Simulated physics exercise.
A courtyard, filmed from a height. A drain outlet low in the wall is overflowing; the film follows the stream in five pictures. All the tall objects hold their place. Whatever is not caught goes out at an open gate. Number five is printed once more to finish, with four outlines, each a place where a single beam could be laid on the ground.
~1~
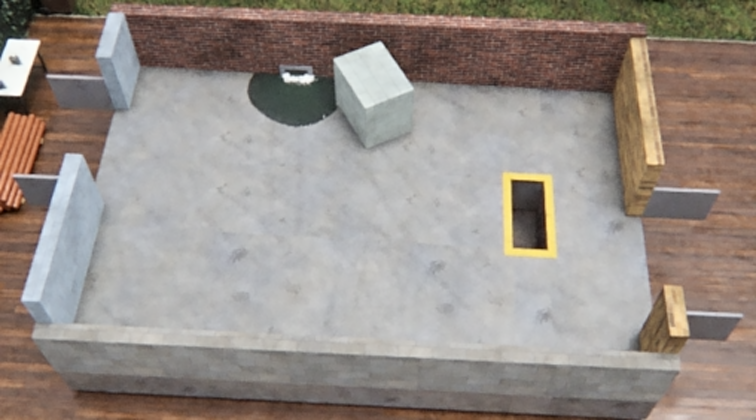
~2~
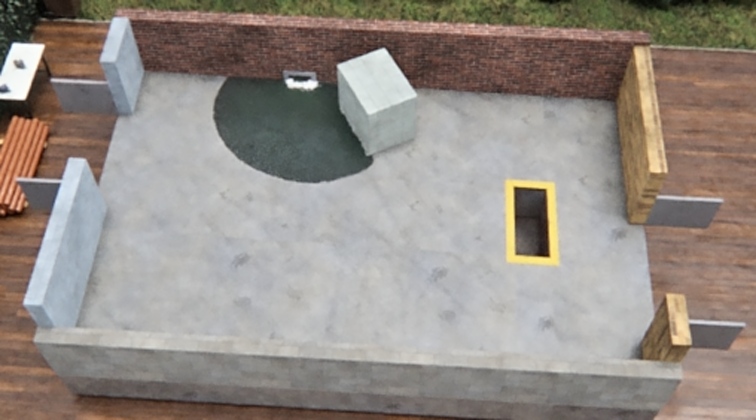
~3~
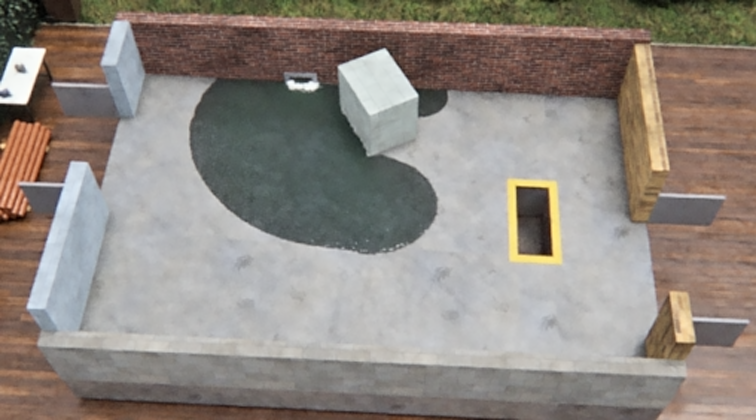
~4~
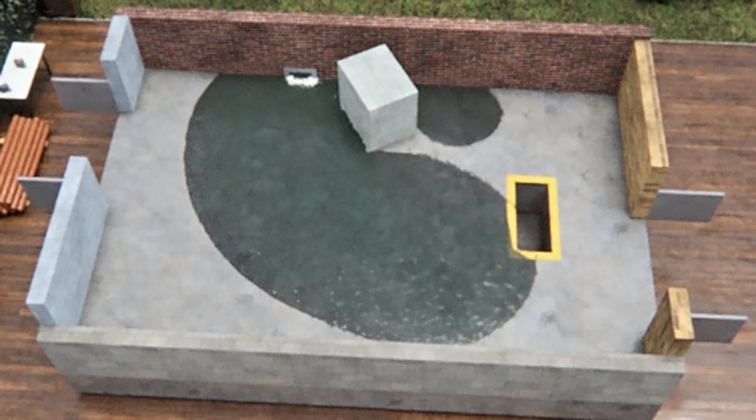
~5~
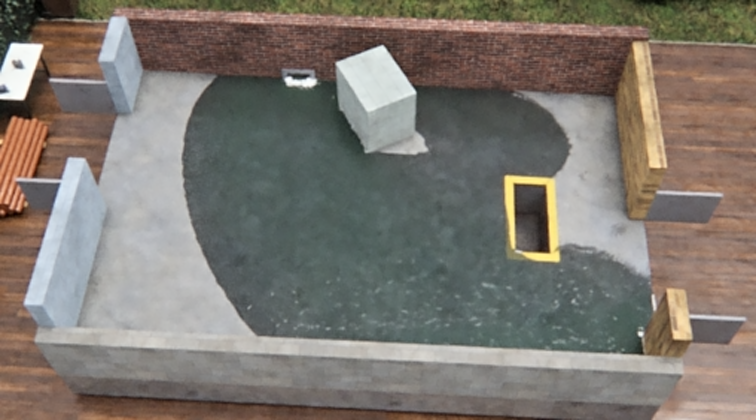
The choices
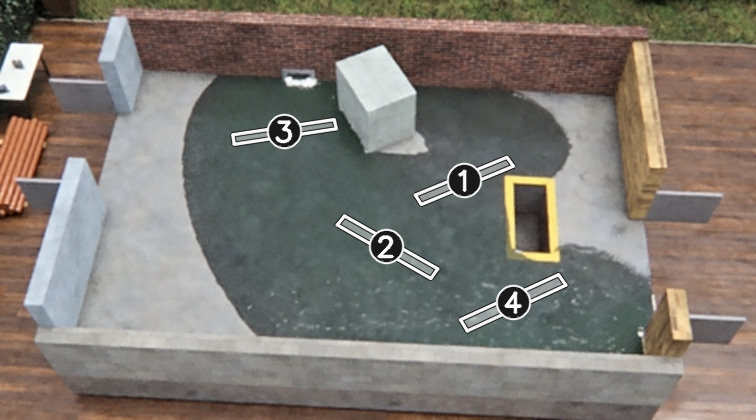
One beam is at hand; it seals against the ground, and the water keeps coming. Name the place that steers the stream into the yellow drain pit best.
It is 4.
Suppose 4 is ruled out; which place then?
It is 2.
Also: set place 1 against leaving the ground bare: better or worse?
It is worse.
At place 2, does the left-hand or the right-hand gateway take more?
More leaves on the right.
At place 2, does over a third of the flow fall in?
No, it does not.
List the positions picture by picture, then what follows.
Outfall at (296, 71); yellow drain pit at (529, 214); open gate at (632, 272); open gate at (117, 155); 3 % of the ground under water, visible out to (328, 113); yellow drain pit still dry, in the first frame.
In the second frame, 11 % of the ground under water, visible out to (352, 169); yellow drain pit still dry.
In the third frame, 23 % of the ground under water, visible out to (386, 245); yellow drain pit still dry.
In the fourth frame, 44 % of the ground under water, visible out to (496, 318); yellow drain pit still dry.
In the fifth frame, 61 % of the ground under water, visible out to (652, 332); yellow drain pit taking water.
In white, 1 from (418, 199) to (510, 161); 2 from (340, 220) to (434, 273); 3 from (233, 139) to (335, 124); 4 from (463, 325) to (562, 279).
With 1, about 8 % of the stream goes into the yellow drain pit, about 92 % out by the gates.
With 2, about 26 % of the stream goes into the yellow drain pit, about 74 % out by the gates.
With 3, about 12 % of the stream goes into the yellow drain pit, about 88 % out by the gates.
With 4, about 38 % of the stream goes into the yellow drain pit, about 62 % out by the gates.
